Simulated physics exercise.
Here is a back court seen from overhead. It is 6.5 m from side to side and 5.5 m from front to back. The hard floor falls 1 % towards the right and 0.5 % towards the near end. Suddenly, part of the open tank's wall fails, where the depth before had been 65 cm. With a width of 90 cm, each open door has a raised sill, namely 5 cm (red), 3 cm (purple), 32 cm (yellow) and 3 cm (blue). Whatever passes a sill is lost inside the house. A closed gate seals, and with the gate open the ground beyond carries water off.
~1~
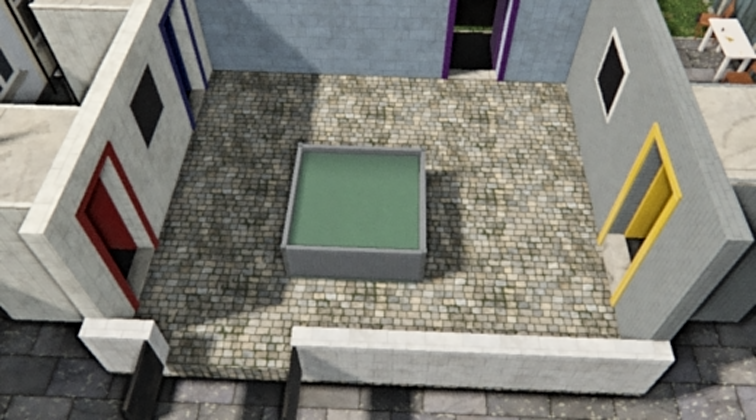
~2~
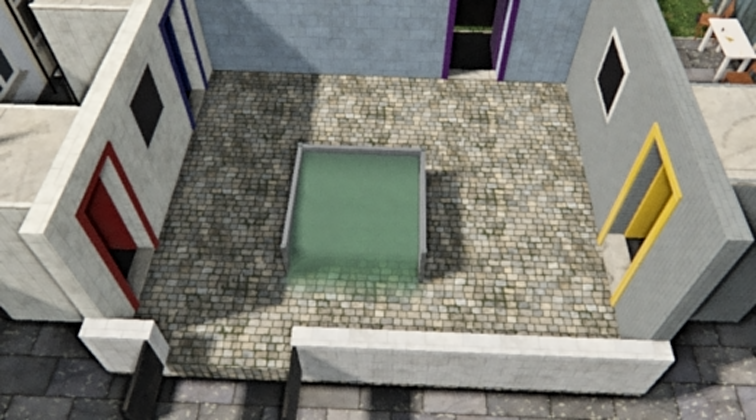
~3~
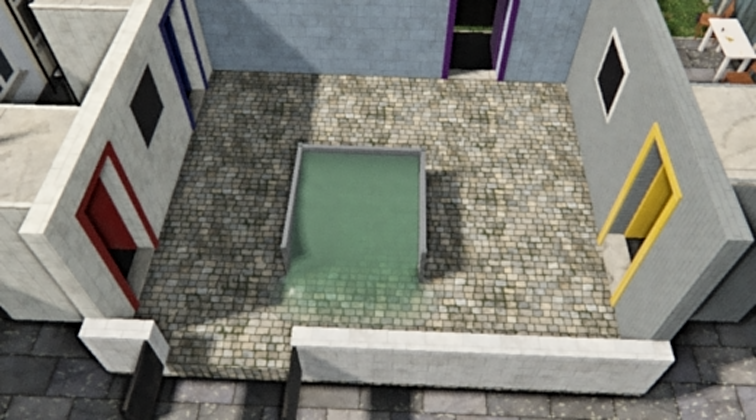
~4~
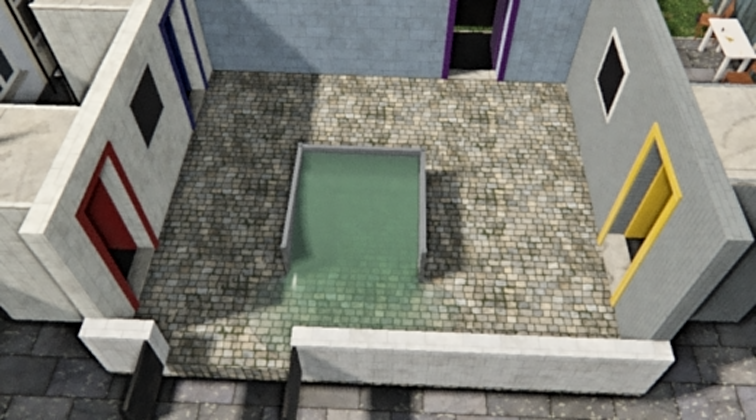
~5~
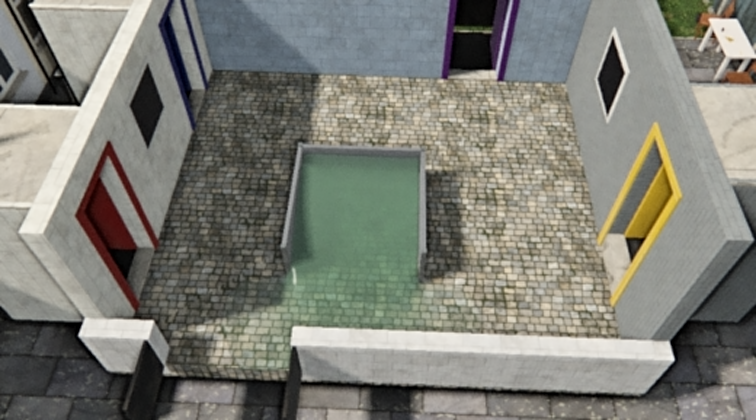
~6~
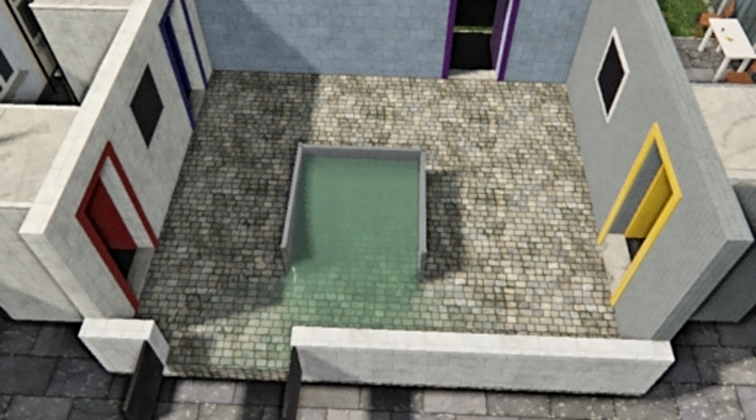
Green water pours from the tank's open front and spreads across the paved court floor.
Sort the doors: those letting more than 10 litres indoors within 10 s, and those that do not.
The red door is among those letting more in; the purple door is among those letting more in; the yellow door is among those that do not; the blue door is among those that do not.
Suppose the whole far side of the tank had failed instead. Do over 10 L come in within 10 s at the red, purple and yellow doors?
At red the amount is beneath the mark, at purple it is higher than the mark, and at yellow it is beneath the mark.
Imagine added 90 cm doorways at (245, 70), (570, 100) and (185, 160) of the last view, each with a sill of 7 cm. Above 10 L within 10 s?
Door 1: Lower; door 2: Higher; door 3: Lower.
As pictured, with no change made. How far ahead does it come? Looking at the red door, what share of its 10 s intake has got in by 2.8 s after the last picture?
That works out near 40%.
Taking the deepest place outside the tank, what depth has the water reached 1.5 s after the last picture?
Peak depth: Approx. 36 cm.
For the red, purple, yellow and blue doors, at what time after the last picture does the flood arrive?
Doors: Red 1.6 s / purple 3.6 s / yellow 1.2 s / blue 4.0 s.
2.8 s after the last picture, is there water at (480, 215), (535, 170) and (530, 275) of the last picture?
The first point is not yet hit, the second is awash and the third is awash.
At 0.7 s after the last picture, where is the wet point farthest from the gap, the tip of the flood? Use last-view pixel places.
That would be close to (623, 367).
Then, 0.7 s after the last picture water covers 15 % of the floor and is deepest (46 cm) near (359, 355); red door not reached, purple door not reached, yellow door not reached, blue door not reached.
Then, 1.5 s after the last picture water covers 25 % of the floor and is deepest (36 cm) near (623, 367); red door not reached, purple door not reached, yellow door 19 cm at the sill, 0 L in, blue door not reached.
Then, 2.8 s after the last picture water covers 45 % of the floor and is deepest (24 cm) near (623, 367); red door 11 cm at the sill, 14 L in, purple door not reached, yellow door 19 cm at the sill, 0 L in, blue door not reached.
Then, 5.3 s after the last picture water covers 80 % of the floor and is deepest (13 cm) near (568, 108); red door 5 cm at the sill, 35 L in, purple door 8 cm at the sill, 21 L in, yellow door 9 cm at the sill, 0 L in, blue door 1 cm at the sill, 0 L in.
Then, 9.3 s after the last picture water covers 90 % of the floor and is deepest (8 cm) near (609, 366); red door 1 cm at the sill, 36 L in, purple door 5 cm at the sill, 55 L in, yellow door 7 cm at the sill, 0 L in, blue door 4 cm at the sill, 0 L in.
